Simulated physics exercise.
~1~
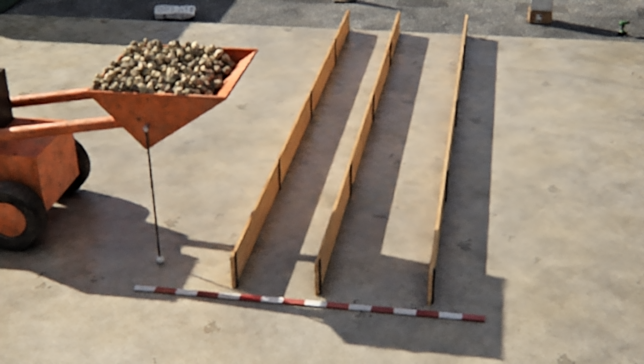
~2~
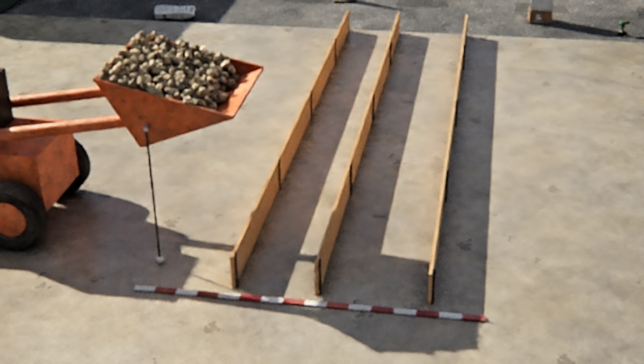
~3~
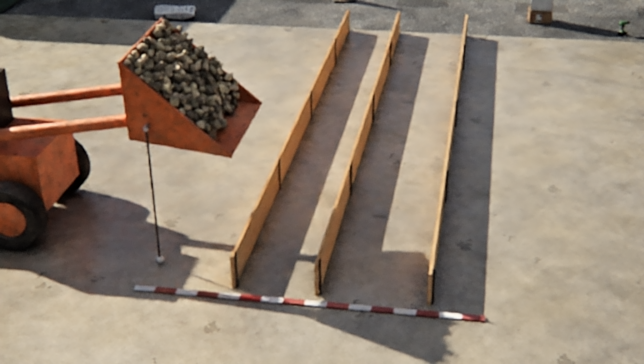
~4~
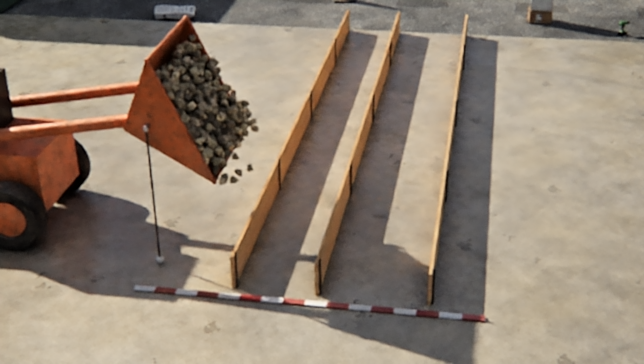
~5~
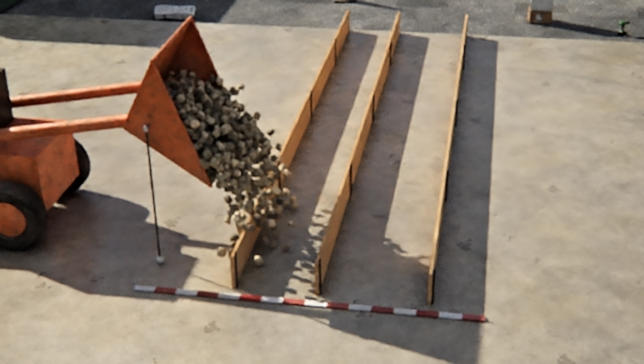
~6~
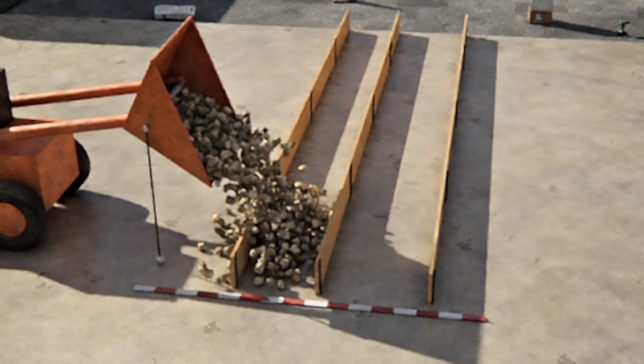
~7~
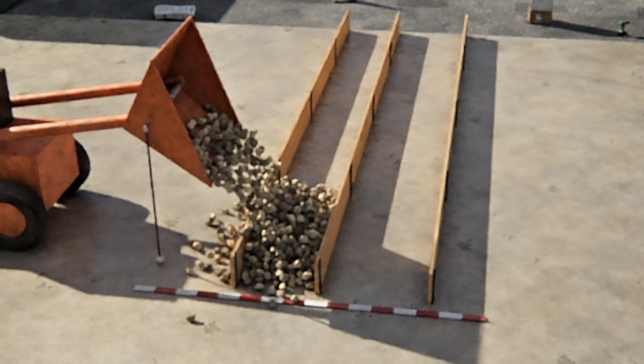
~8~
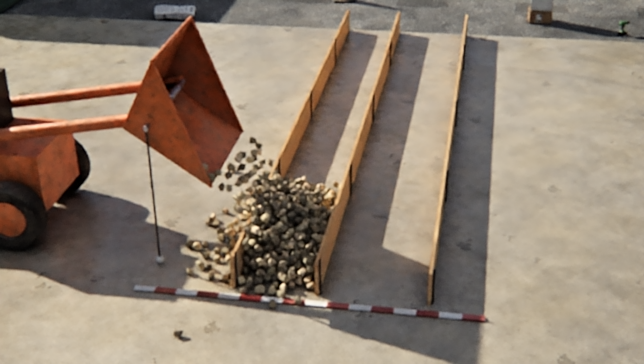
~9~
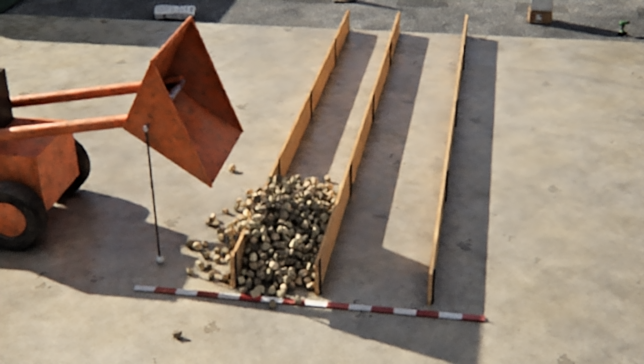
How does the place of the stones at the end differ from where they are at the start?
At the start the stones are heaped in the raised orange bucket. By the end they lie lower and farther right in a pile on the floor, mostly between the left and middle planks, with some left of the first plank.
